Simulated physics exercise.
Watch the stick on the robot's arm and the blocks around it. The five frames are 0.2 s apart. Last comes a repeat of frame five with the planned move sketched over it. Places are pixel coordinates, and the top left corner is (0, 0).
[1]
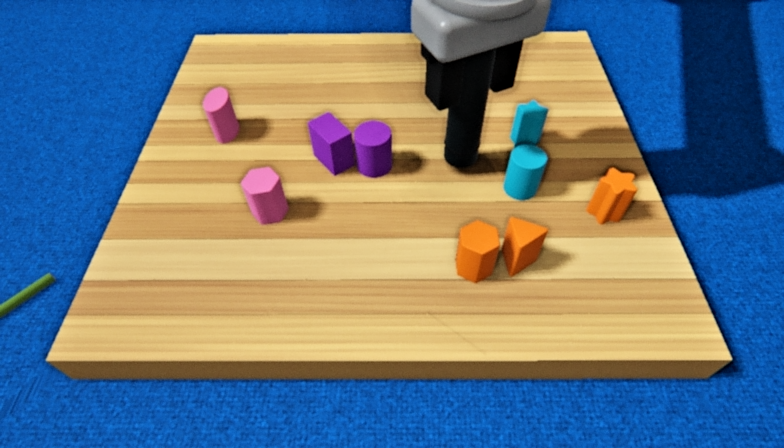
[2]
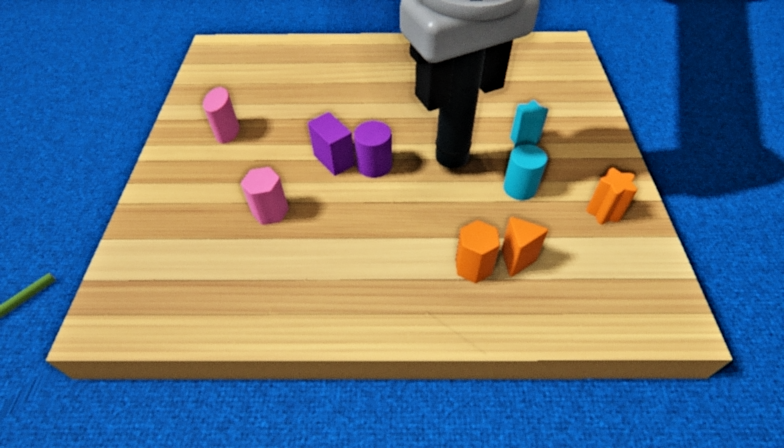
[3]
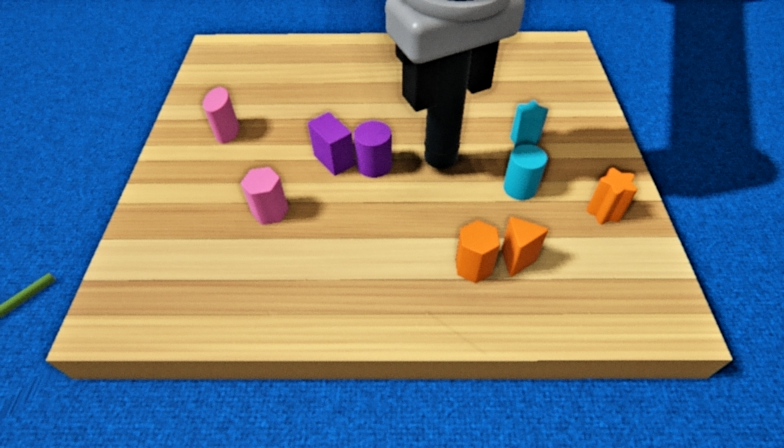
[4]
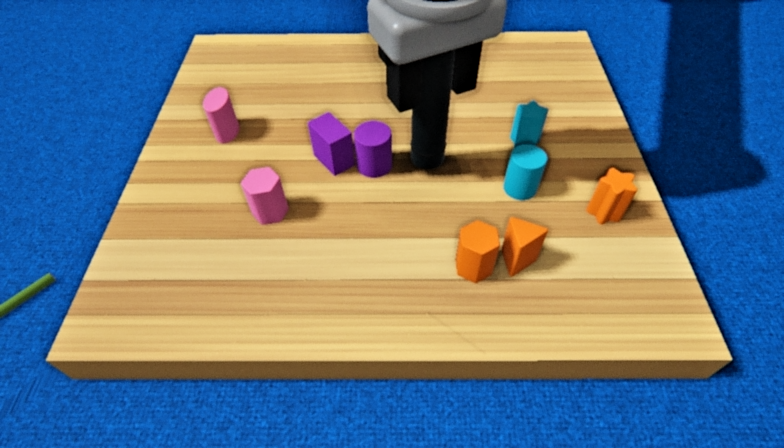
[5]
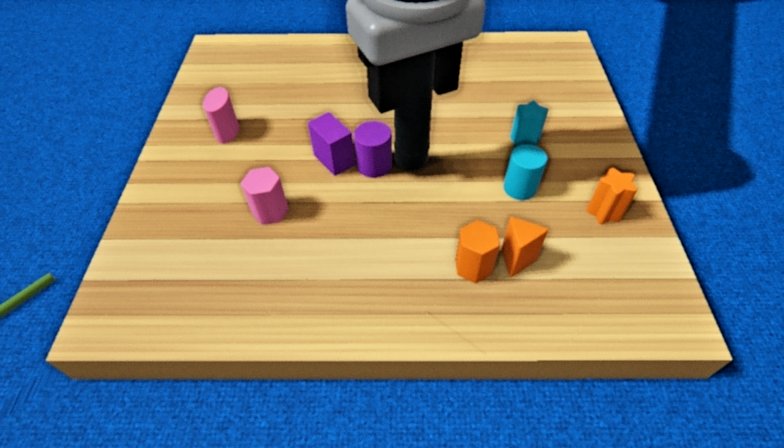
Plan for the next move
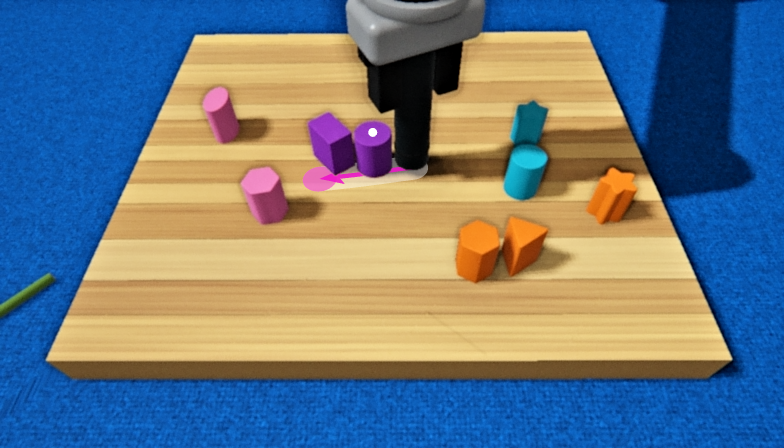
Robot arm with a black stick sliding left across a wooden board toward a purple round block, the coloured blocks staying still.
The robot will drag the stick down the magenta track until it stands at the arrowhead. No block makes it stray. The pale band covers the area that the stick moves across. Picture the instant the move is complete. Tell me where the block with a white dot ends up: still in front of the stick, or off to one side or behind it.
I predict the stick still has it in front.
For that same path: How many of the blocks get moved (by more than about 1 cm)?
I'd say two blocks get moved.
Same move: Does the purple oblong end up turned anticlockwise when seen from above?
Short answer: No.
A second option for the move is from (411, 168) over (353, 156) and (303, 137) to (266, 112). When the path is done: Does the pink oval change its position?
It seems not.
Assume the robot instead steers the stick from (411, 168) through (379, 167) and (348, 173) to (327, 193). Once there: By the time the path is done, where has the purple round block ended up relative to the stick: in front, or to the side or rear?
The stick passes it.
The drawn path runs from (411, 168) to (320, 179); the dot is on the purple round block.
On the path given first. Halfway along, stick at (365, 166); purple oblong at (300, 127), turned 70° clockwise; purple round block at (327, 138).
At the end, stick at (318, 171); pink hexagon not moved; purple oblong at (274, 118), turned 110° clockwise; purple round block at (280, 138).
